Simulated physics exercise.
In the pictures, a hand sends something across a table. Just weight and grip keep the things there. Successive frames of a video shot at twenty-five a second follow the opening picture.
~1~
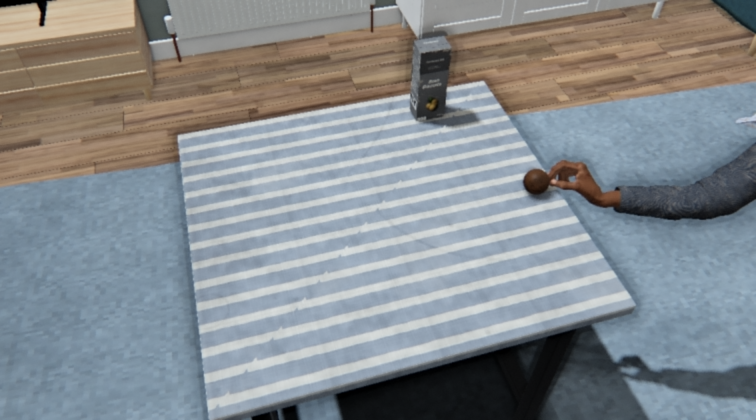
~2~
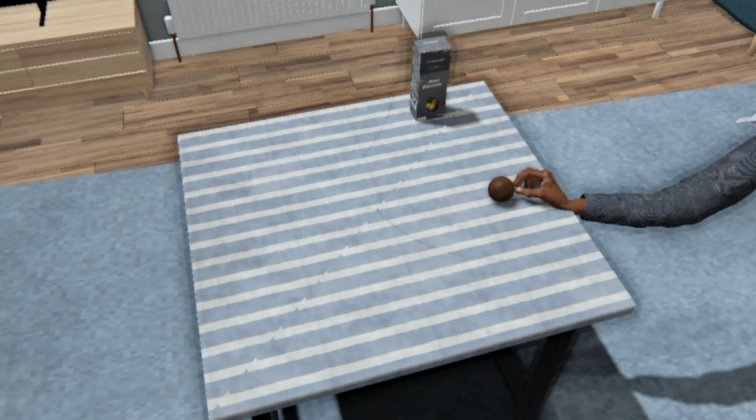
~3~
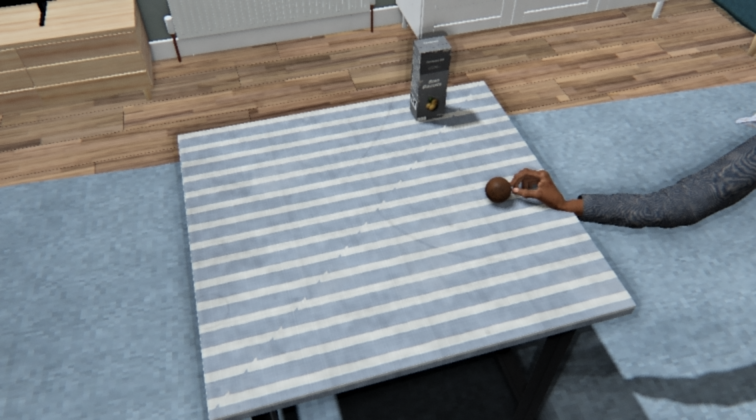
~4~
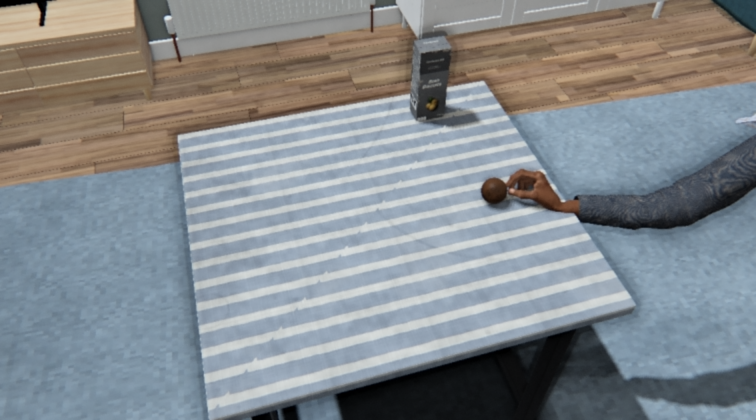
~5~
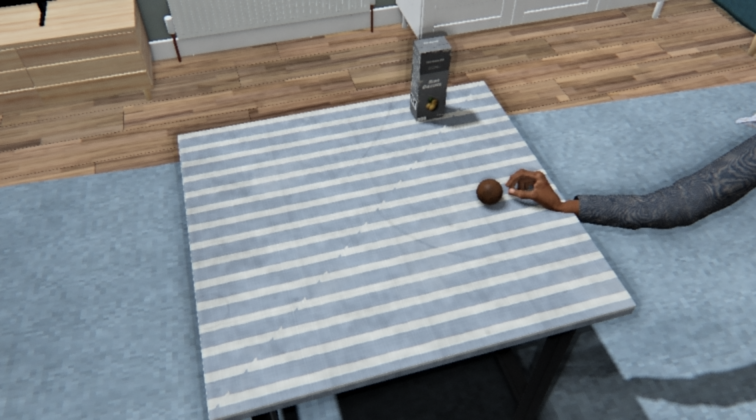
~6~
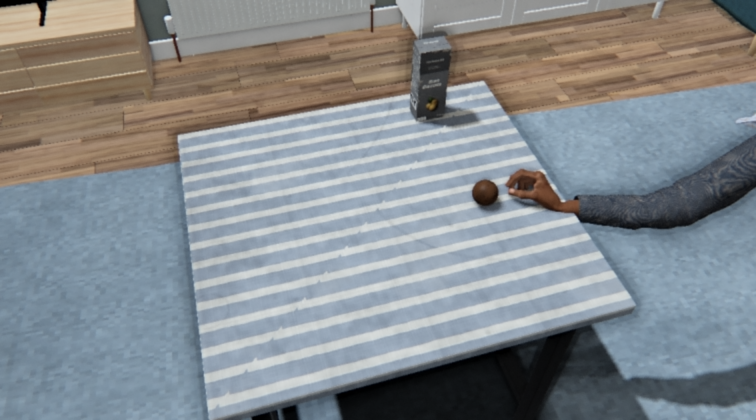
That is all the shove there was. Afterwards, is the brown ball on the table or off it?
Short of the brink.
Then, 0.10 s past the last view, brown ball displaced about its own width near (476, 195).
Then, 0.20 s past the last view, brown ball displaced about its own width near (467, 197).
Then, 0.30 s past the last view, brown ball displaced about its own width near (461, 198).
Then, 0.50 s past the last view, brown ball displaced well along near (453, 200).
Finally, moved from the start, brown ball. Final places as the last picture's camera would see them, brown ball near (451, 200).
